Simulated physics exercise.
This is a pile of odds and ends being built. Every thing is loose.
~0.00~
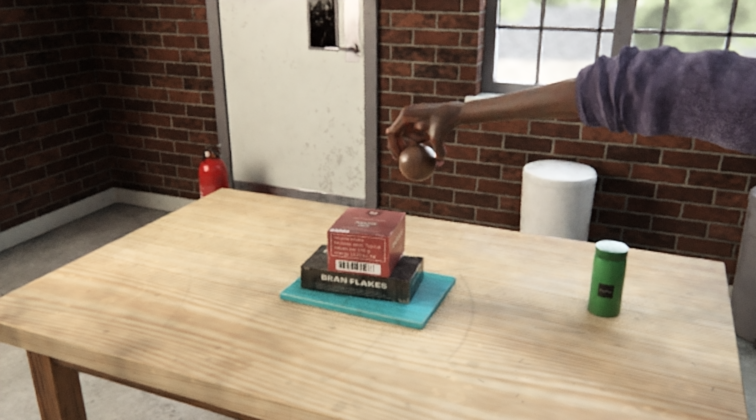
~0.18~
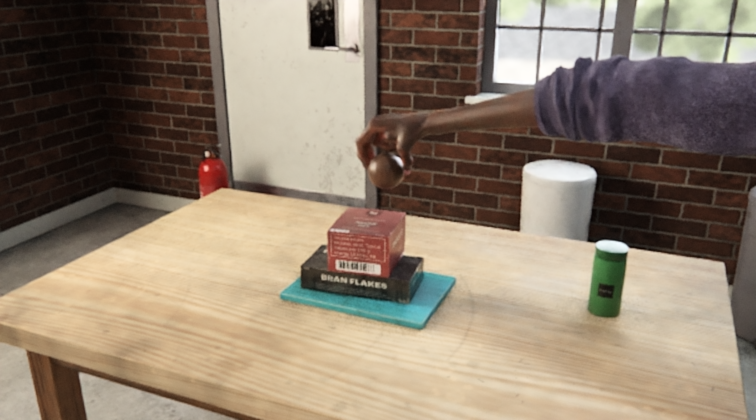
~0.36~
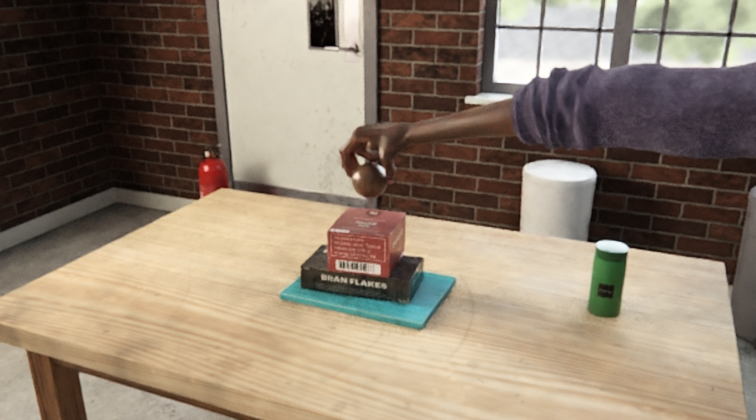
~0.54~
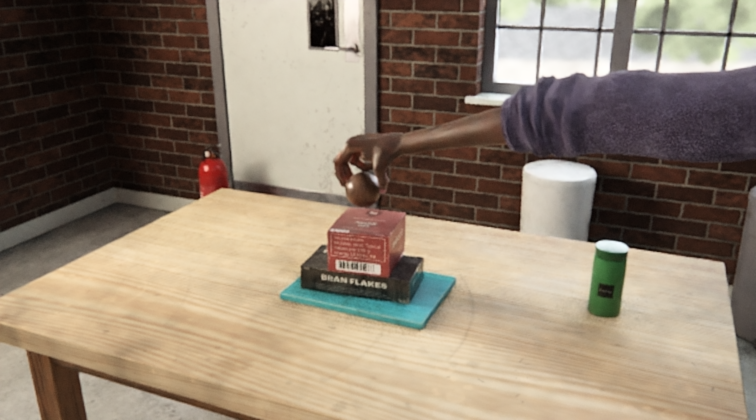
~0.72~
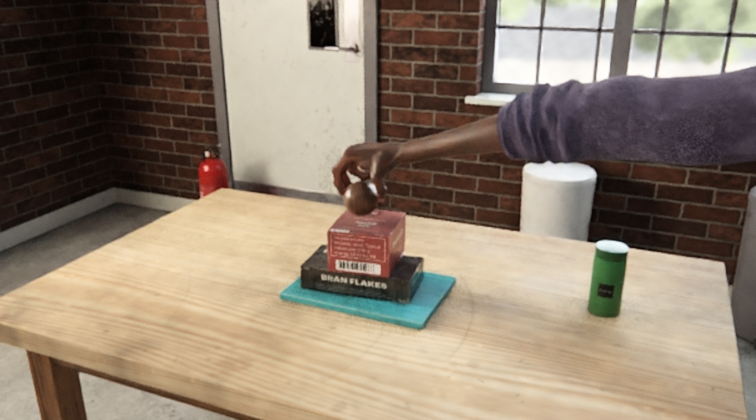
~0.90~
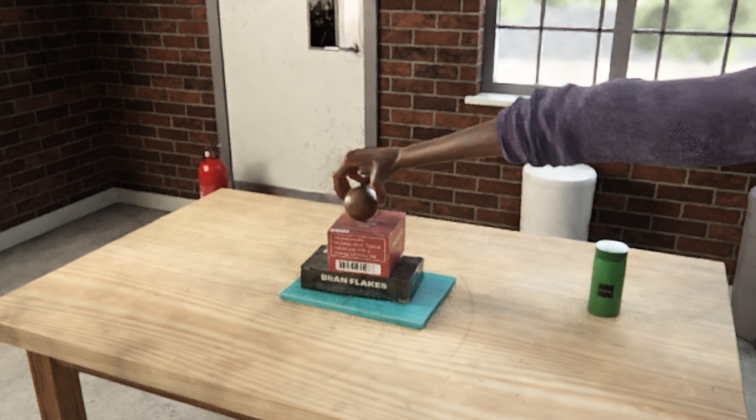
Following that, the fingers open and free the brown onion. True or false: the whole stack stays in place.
True.
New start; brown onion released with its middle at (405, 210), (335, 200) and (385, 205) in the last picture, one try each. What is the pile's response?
The pile collapses in the first case, collapses in the second case and remains standing in the third case.
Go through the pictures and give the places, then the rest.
On its way; brown onion (418, 162); red box (368, 241), in the first picture.
On its way; brown onion (386, 171); green jar (608, 279), in the second picture.
On its way; brown onion (369, 180); red box (368, 241), in the third picture.
On its way; brown onion (363, 189); green jar (608, 279), in the fourth picture.
On its way; brown onion (361, 198); red box (368, 241), in the fifth picture.
Set down, still held; brown onion (361, 203); green jar (608, 279), in the sixth picture.
By 1.50 s, all is still.
By 2.40 s, brown onion resting near (361, 203).
When it is over (4.0 s), all 5 as before. End places, in pixels of the last picture, brown onion near (362, 203). The pile stays up.
